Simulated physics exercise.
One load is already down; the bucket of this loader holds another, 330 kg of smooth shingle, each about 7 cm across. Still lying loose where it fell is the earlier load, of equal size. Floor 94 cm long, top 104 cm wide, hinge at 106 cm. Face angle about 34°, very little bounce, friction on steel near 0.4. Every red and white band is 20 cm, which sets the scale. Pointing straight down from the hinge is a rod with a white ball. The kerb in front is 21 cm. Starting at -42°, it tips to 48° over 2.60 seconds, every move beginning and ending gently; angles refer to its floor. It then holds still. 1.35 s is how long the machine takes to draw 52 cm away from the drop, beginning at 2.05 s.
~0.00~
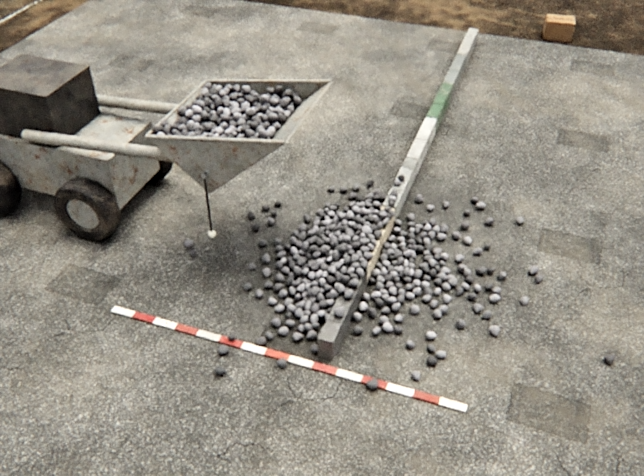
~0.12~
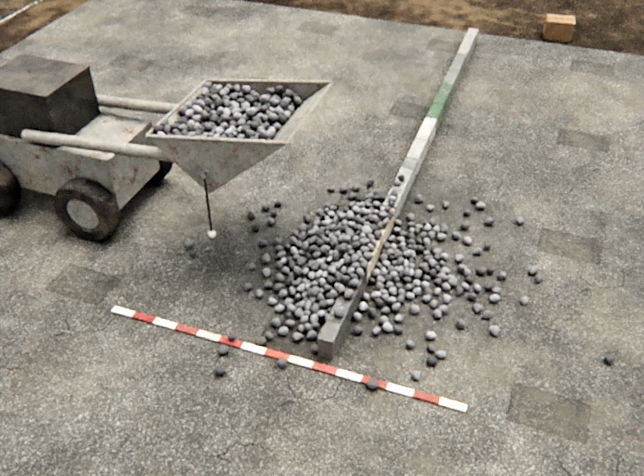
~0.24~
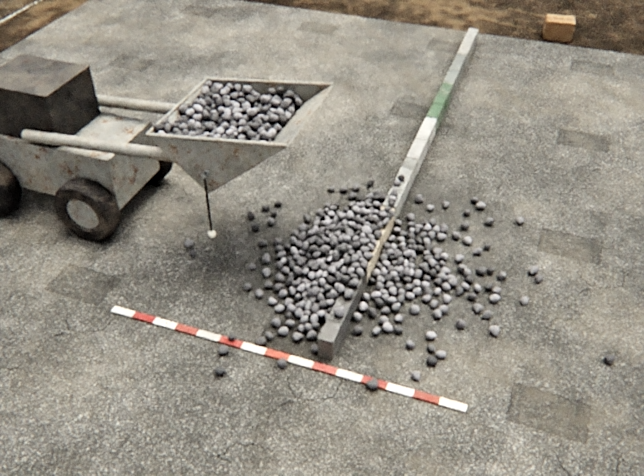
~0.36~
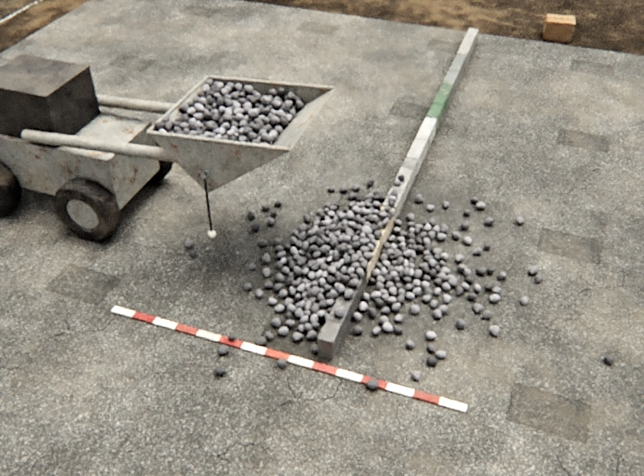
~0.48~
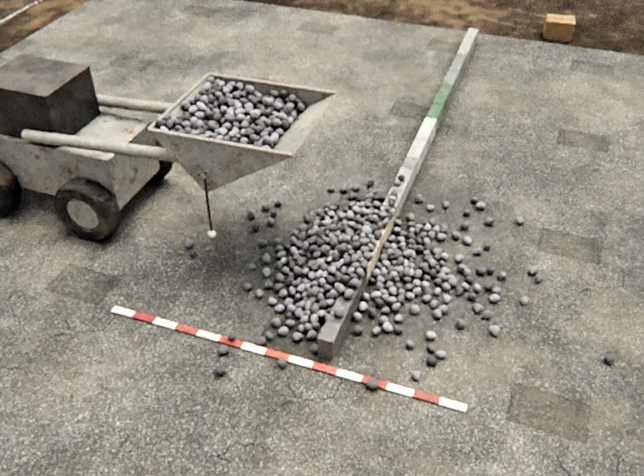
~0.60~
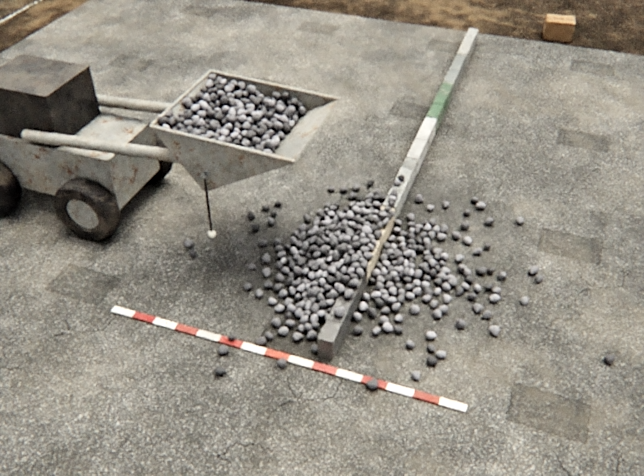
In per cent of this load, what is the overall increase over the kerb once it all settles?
1 out of 100, about.
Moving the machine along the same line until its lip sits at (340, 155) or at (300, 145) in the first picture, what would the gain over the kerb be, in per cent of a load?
40 % and 5 %.
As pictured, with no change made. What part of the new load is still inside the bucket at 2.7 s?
Roughly 0 parts in a hundred of the load.
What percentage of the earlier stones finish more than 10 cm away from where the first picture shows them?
10 %.
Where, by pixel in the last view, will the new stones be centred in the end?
Their centre ends up near (310, 239).
After 2.0 s the floor is at 34°; in per cent of one load, 81 in the bucket, 92 on this side of the kerb, 27 over the kerb; the foremost stones are at (527, 288).
After 2.7 s the floor is at 48°; in per cent of one load, 0 in the bucket, 172 on this side of the kerb, 28 over the kerb; the foremost stones are at (527, 288).
After 3.8 s the floor is at 48°; in per cent of one load, 0 in the bucket, 172 on this side of the kerb, 28 over the kerb; the foremost stones are at (527, 288).
After 6.4 s the floor is at 48°; in per cent of one load, 0 in the bucket, 172 on this side of the kerb, 28 over the kerb; the foremost stones are at (527, 288). Net gain over the kerb, 1.
